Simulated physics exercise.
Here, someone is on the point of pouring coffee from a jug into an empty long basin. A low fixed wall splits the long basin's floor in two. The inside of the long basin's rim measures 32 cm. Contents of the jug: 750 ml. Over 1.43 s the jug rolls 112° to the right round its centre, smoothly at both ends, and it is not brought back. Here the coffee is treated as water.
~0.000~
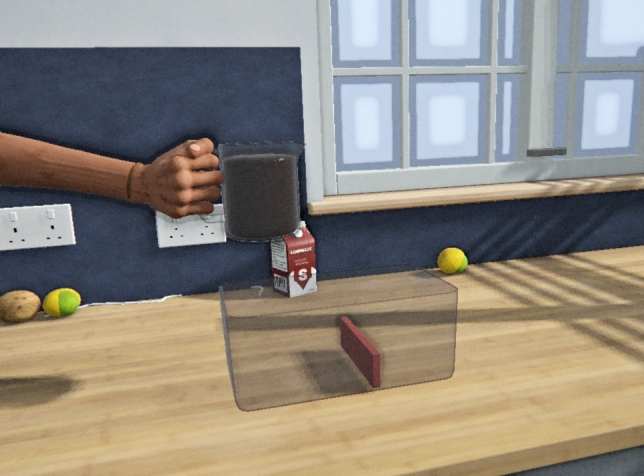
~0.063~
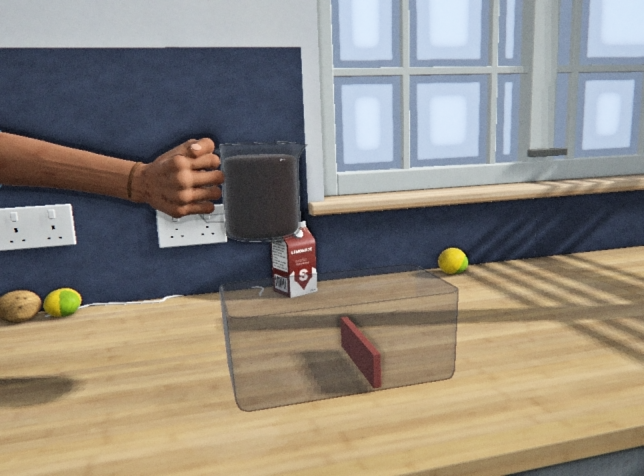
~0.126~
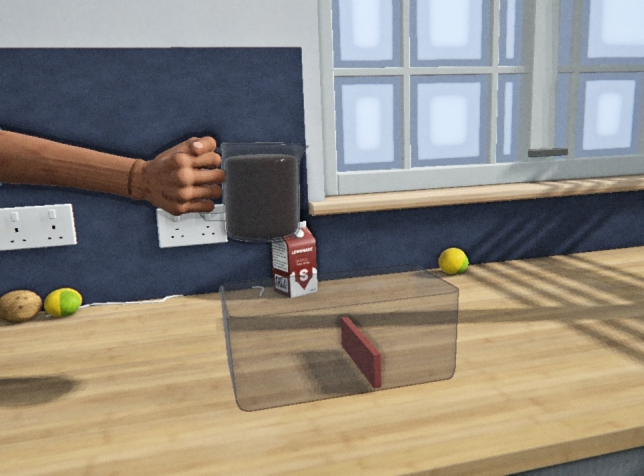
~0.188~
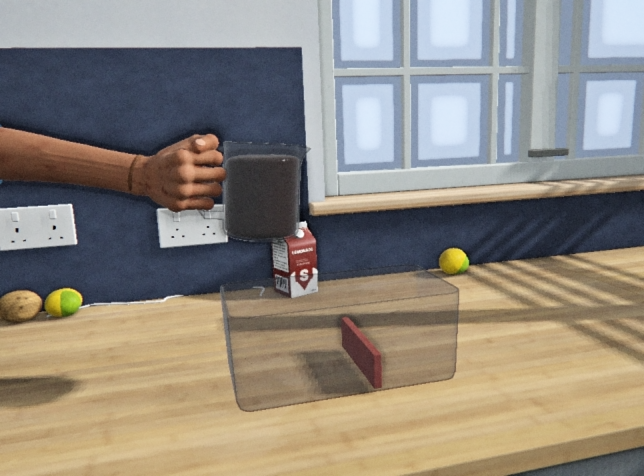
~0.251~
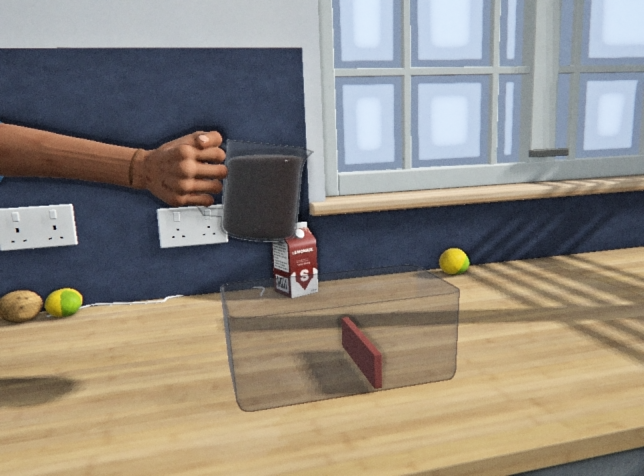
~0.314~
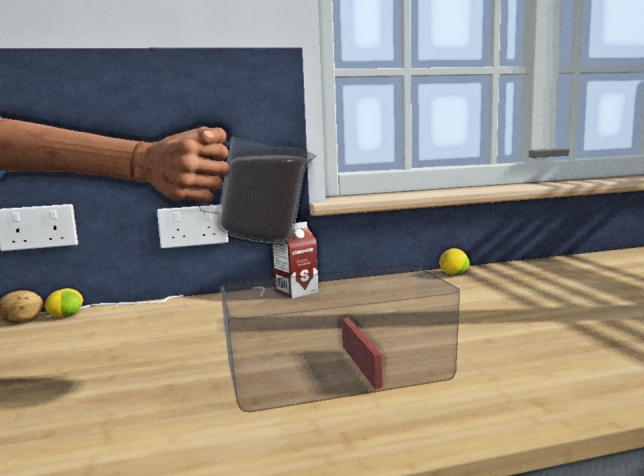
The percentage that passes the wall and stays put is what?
It is about 69 per cent.
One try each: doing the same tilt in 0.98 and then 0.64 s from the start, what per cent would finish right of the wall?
It comes to 65 per cent, and then 50 per cent.
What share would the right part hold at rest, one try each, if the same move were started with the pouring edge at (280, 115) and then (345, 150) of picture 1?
Respectively about 45 and 90 percent.
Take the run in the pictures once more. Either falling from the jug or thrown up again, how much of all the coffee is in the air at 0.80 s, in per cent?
14 %.
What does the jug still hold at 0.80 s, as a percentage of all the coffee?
Around 80 percent.
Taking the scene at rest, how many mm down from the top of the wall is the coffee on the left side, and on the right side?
Looks like roughly 42 mm on the left and roughly 22 mm on the right.
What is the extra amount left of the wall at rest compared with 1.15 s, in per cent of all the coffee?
26 %.
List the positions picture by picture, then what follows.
In the first frame, it leans 0°; its right rim is at (306, 143); the coffee meets the walls at (222, 159) and (294, 156); the long basin's rim runs from (223, 301) to (435, 277); the wall's top is at (358, 335).
In the second frame, it leans 1°; its right rim is at (307, 143); the coffee meets the walls at (223, 160) and (295, 156).
In the third frame, it leans 2°; its right rim is at (308, 145); the coffee meets the walls at (224, 159) and (296, 157).
In the fourth frame, it leans 5°; its right rim is at (311, 147); the coffee meets the walls at (226, 160) and (298, 157).
In the fifth frame, it leans 8°; its right rim is at (313, 151); the coffee meets the walls at (228, 160) and (302, 157).
In the sixth frame, it leans 13°; its right rim is at (316, 155); the coffee meets the walls at (229, 164) and (306, 158).
By 0.80 s the tilt is 66° and 80 per cent is still to pour, 0 is left of the wall and 6 right of it.
By 1.15 s the tilt is 102° and 24 per cent is still to pour, 5 is left of the wall and 53 right of it.
By 1.53 s the tilt is 112° and 1 per cent is still to pour, 29 is left of the wall and 68 right of it.
By 1.93 s the tilt is 112° and 0 per cent is still to pour, 30 is left of the wall and 69 right of it.
At rest 30 per cent lies left of the wall, 69 right of it and 1 outside.
